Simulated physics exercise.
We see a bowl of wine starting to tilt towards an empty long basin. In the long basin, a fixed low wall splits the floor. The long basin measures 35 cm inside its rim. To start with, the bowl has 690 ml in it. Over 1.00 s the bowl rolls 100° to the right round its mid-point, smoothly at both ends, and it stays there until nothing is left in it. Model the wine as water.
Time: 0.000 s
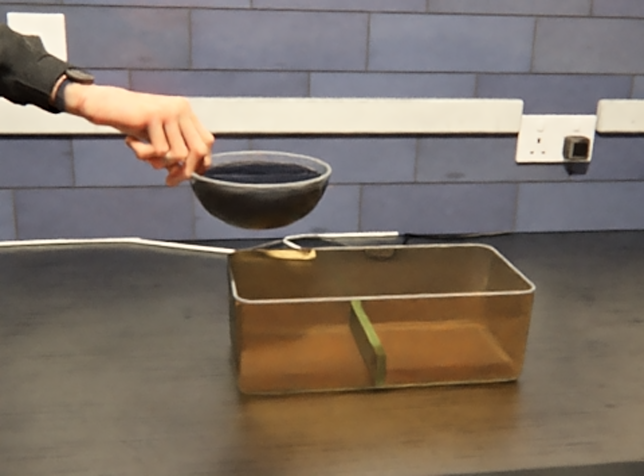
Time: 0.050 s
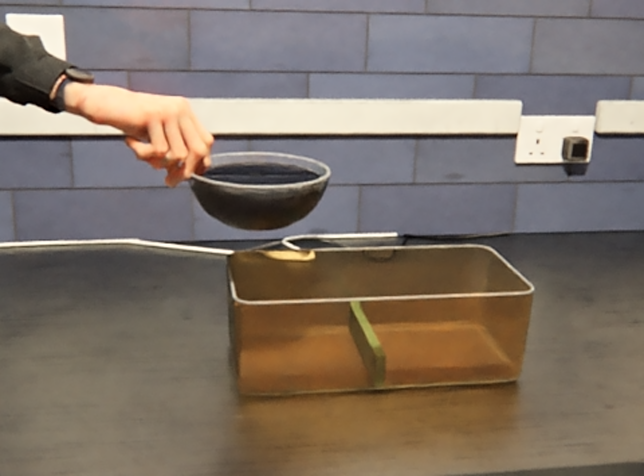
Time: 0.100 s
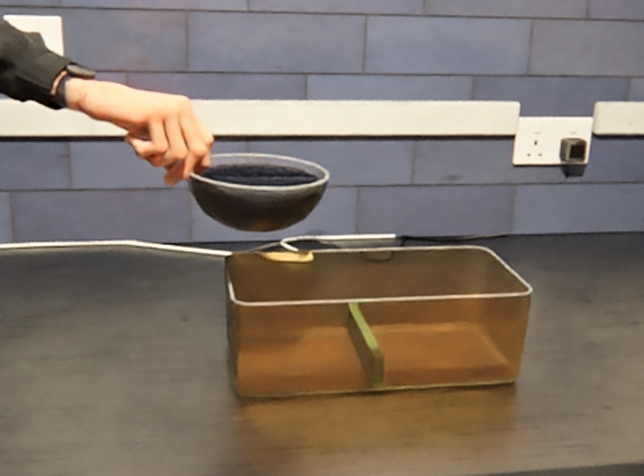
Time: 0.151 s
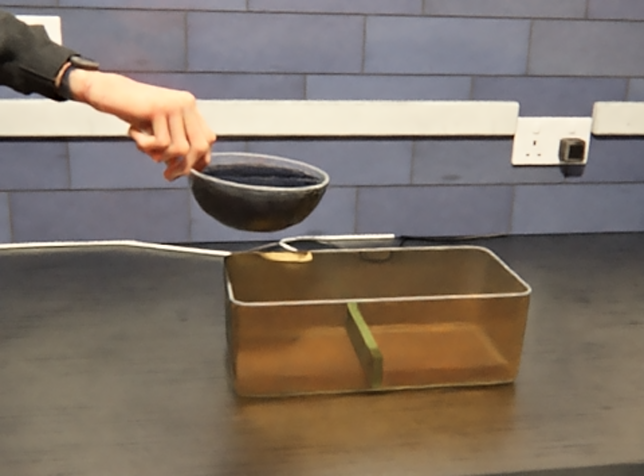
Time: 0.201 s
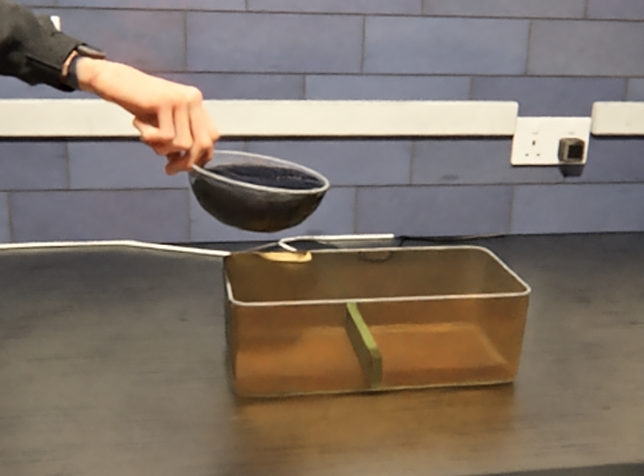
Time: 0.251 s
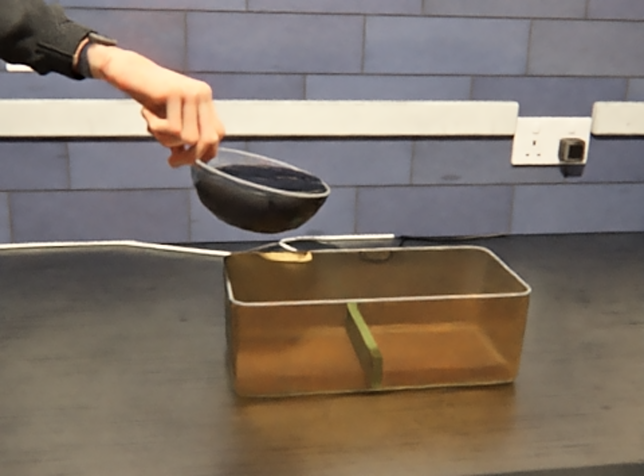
At first, a hand holds a bowl of dark liquid level above a long, empty amber basin with a green divider, on a dark counter. The hand then slowly lifts the bowl's left side, tilting it slightly to the right, and the bowl's right rim dips lower over the basin.
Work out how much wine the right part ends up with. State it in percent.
I would put it at 50 per cent.
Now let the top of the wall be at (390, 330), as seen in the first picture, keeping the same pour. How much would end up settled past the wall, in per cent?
Around 10 %, I'd say.
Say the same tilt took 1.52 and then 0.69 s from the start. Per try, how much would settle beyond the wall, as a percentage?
60 then 40 %.
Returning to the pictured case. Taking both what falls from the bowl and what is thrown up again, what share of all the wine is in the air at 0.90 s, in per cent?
2 per cent or so.
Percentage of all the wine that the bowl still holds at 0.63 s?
Roughly 26 percent.
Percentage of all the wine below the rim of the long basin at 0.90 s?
Some 98 per cent.
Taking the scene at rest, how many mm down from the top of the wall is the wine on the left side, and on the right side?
About 26 mm left, about 28 mm right.
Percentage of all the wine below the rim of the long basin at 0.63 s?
At that time the basin holds about 44 per cent of the liquid.
By 0.63 s the tilt is 69° and 26 per cent is still to pour, 15 is left of the wall and 29 right of it.
By 0.90 s the tilt is 98° and 0 per cent is still to pour, 49 is left of the wall and 49 right of it.
By 1.19 s the tilt is 100° and 0 per cent is still to pour, 50 is left of the wall and 50 right of it.
By 1.50 s the tilt is 100° and 0 per cent is still to pour, 50 is left of the wall and 50 right of it.
At rest 50 per cent lies left of the wall, 50 right of it and 1 outside.
